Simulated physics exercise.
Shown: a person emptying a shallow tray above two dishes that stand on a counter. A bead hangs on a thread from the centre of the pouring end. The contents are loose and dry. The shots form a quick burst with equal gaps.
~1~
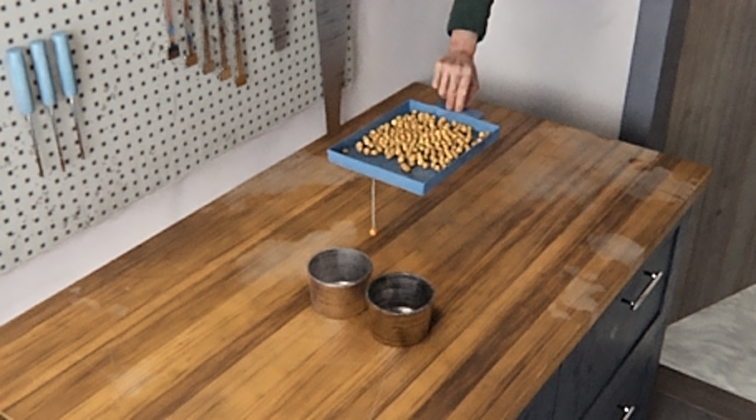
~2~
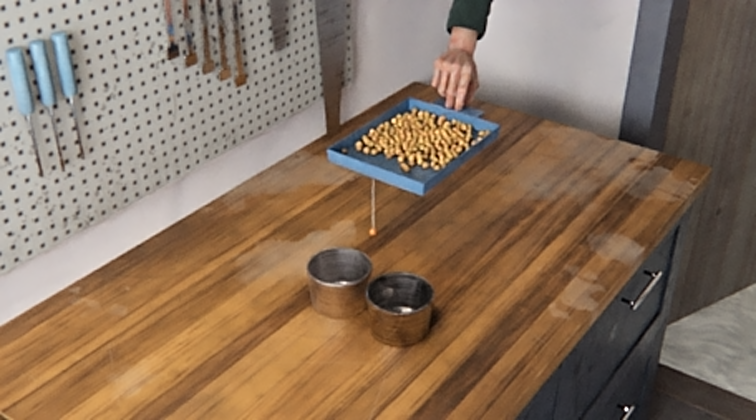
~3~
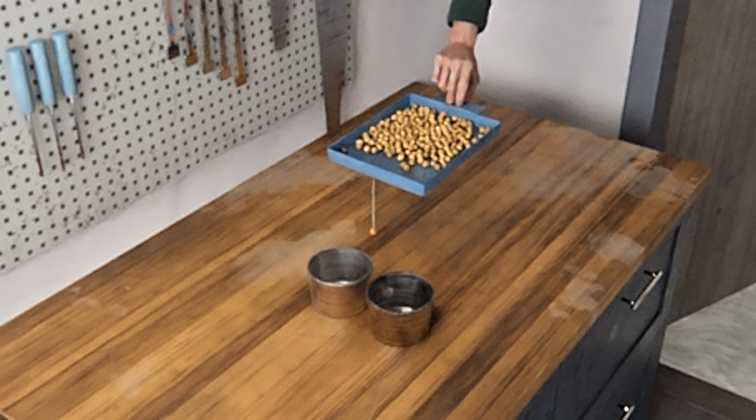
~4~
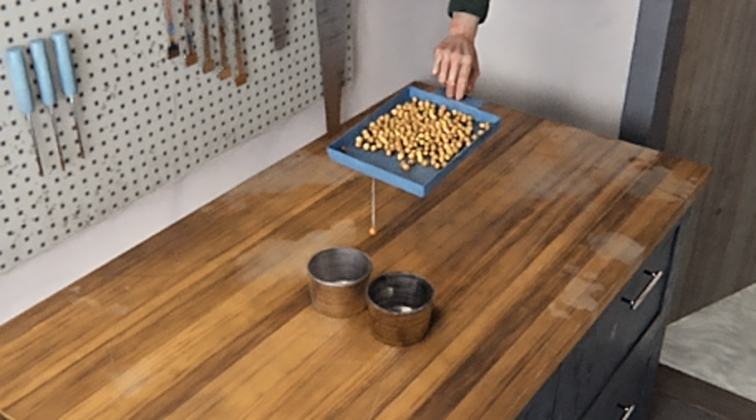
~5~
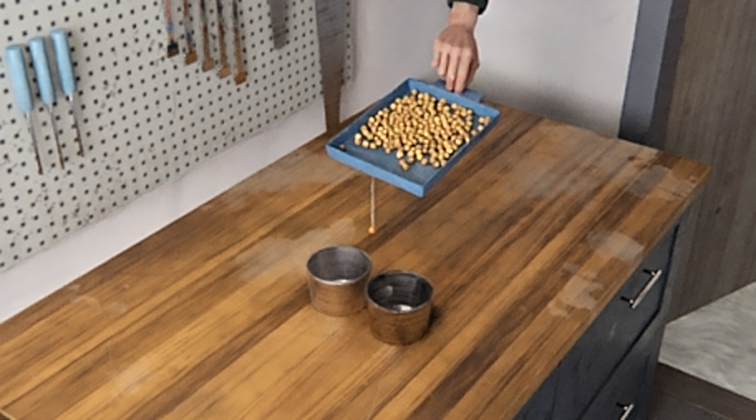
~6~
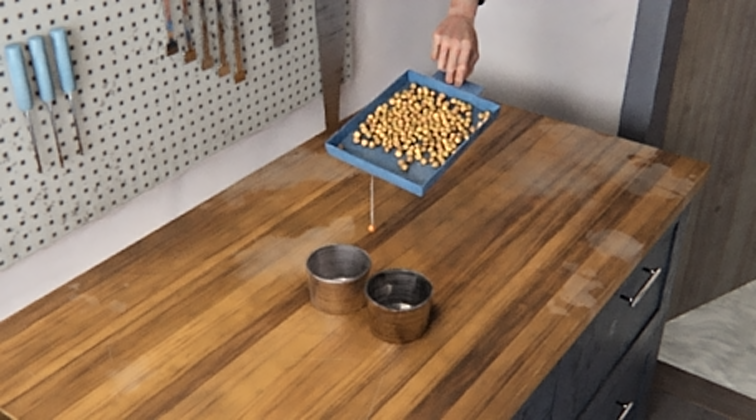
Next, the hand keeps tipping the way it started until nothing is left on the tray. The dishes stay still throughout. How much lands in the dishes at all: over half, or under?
The dishes are going to end up holding a minor part.
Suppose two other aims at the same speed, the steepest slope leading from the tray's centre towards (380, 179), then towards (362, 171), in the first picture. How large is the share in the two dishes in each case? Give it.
60 % and 30 %.
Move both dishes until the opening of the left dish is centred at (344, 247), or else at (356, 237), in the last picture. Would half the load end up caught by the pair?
Taking the places in turn, it's past half and then past half.
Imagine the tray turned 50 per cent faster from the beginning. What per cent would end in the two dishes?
Share: Roughly 10%.
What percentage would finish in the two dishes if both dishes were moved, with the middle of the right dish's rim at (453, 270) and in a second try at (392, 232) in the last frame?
40 % and 0 %.
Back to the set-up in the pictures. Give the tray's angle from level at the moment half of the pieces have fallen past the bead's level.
95°, roughly.
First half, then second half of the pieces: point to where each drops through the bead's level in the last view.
About (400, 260), and after that about (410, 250).
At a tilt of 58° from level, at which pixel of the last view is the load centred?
In the last view, the load is centred near (407, 153).
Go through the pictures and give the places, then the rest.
The first frame shows corners of the pouring end at (329, 149) and (423, 183), level; middle of the load at (422, 139), round wooden beads; left dish at (320, 296); right dish at (381, 323); bead on its thread at (373, 232).
The second frame shows corners of the pouring end at (329, 149) and (423, 183), level; middle of the load at (421, 138).
The third frame shows corners of the pouring end at (329, 148) and (423, 184), tipped barely, lowest at the right corner; middle of the load at (422, 135).
The fourth frame shows corners of the pouring end at (329, 147) and (423, 185), tipped a little, lowest at the right corner; middle of the load at (422, 131).
The fifth frame shows corners of the pouring end at (328, 145) and (422, 186), tipped a little, lowest at the right corner; middle of the load at (421, 126).
The sixth frame shows corners of the pouring end at (327, 143) and (421, 186), tipped a little, lowest at the right corner; middle of the load at (420, 123), nearly all on the move; left dish at (319, 292); right dish at (380, 320).
Soon after the last picture, tray tipped steeply; nearly all on the tray; a stray few outside both; a stray few in the air.
A little later, tray tipped right over; about a quarter on the tray; about a quarter in the right dish; a stray few in the left dish; about a third outside both; about a quarter in the air.
Later still, tray tipped past a quarter turn; about a quarter in the right dish; a small part in the left dish; most outside both.
By the end, tray tipped past a quarter turn; about a quarter in the right dish; a stray few in the left dish; most outside both.
